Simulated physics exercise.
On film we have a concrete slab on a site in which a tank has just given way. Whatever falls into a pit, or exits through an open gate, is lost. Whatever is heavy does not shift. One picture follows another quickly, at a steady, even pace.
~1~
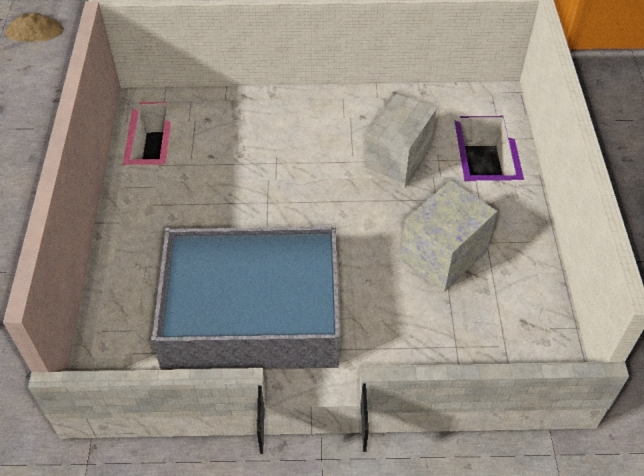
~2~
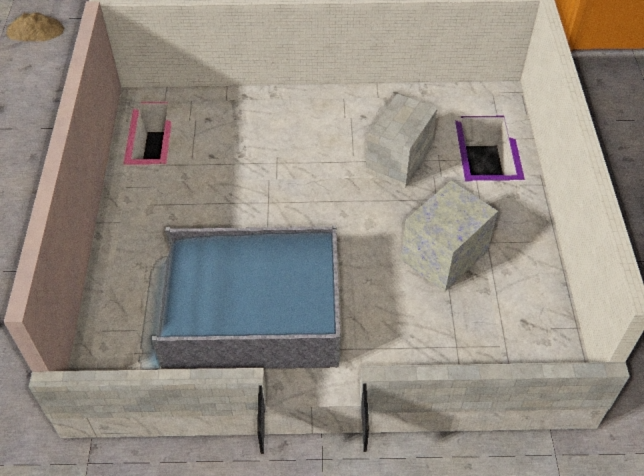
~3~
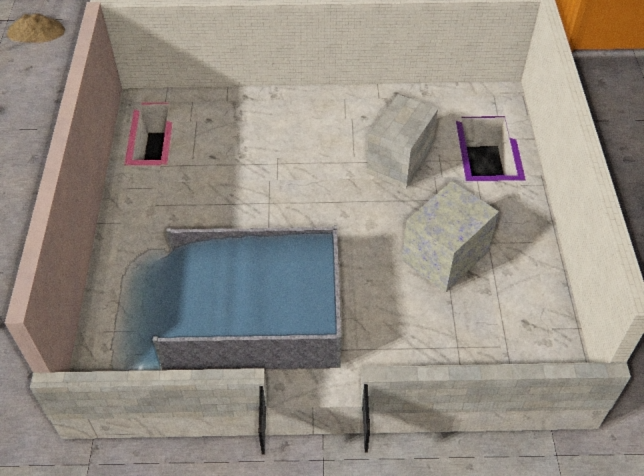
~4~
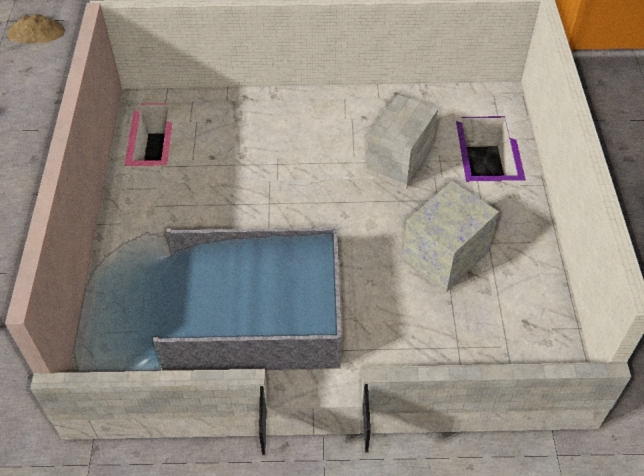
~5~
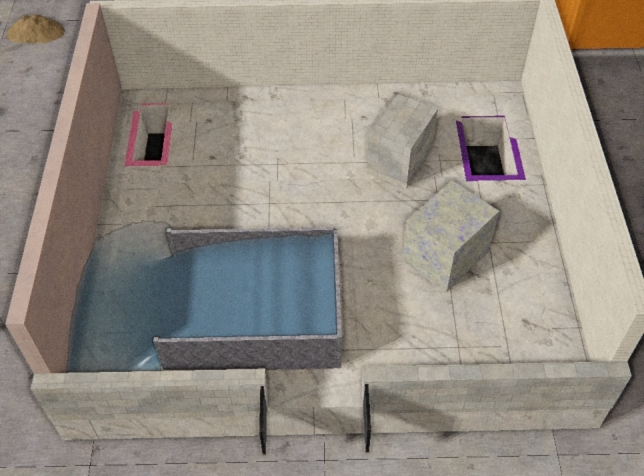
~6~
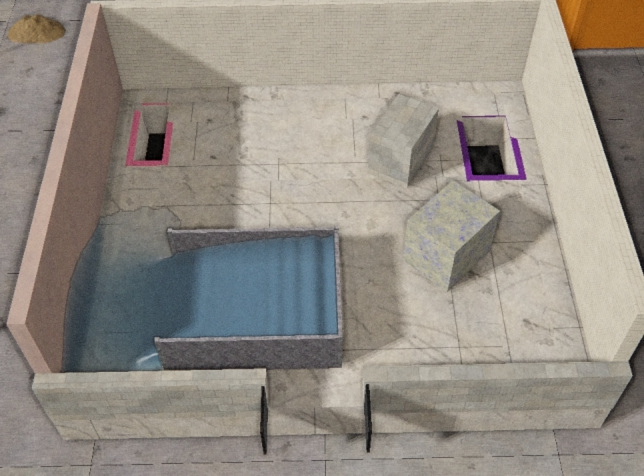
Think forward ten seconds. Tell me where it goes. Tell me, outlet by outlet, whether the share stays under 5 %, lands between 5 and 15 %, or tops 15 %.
In the end the gate will get an average slice of five to fifteen per cent, the purple pit will get an average slice of five to fifteen per cent, the pink pit will get a big slice beyond fifteen per cent.
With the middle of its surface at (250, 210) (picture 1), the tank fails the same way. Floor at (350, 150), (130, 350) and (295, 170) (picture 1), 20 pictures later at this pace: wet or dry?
Unflooded - soaked - unflooded.
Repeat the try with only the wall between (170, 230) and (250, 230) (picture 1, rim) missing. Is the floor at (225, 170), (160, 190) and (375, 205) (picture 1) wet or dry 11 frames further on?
In the order asked: Sodden, sodden, out of reach.
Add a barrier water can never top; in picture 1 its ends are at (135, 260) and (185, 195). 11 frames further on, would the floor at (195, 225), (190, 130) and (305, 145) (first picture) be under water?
Result in the order given: Drowned, drowned, unaffected.
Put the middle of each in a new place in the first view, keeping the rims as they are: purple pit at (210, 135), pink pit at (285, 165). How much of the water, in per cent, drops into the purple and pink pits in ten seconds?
Purple: 30 %; pink: 4 %.
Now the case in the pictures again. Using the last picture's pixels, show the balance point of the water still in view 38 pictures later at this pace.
I'd put my finger on (256, 252).
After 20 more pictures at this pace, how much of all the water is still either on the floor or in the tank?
Estimate: Close to 88 %.
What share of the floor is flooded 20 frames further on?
Near 45 in a hundred.
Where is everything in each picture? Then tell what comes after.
The first picture shows the open tank at (249, 284) is whole and still.
In the second picture, the front is at a hidden place, out from the gap at (169, 302).
In the third picture, water pours out at (171, 305) and has run to (149, 254).
In the fourth picture, water pours out at (171, 307) and has run to (133, 244).
In the fifth picture, water pours out at (172, 308) and has run to (94, 245).
In the sixth picture, water pours out at (173, 308) and has run to (99, 223).
A moment on, water covers 15 % of the floor; the gate 0 %, the purple pit 0 %, the pink pit 0 %.
Next, water covers 25 % of the floor; the gate 0 %, the purple pit 0 %, the pink pit 2 %.
Then, water covers 45 % of the floor; the gate 2 %, the purple pit 0 %, the pink pit 9 %.
Later, water covers 70 % of the floor; the gate 5 %, the purple pit 1 %, the pink pit 18 %.
In the end, water covers 95 % of the floor; the gate 8 %, the purple pit 7 %, the pink pit 26 %.
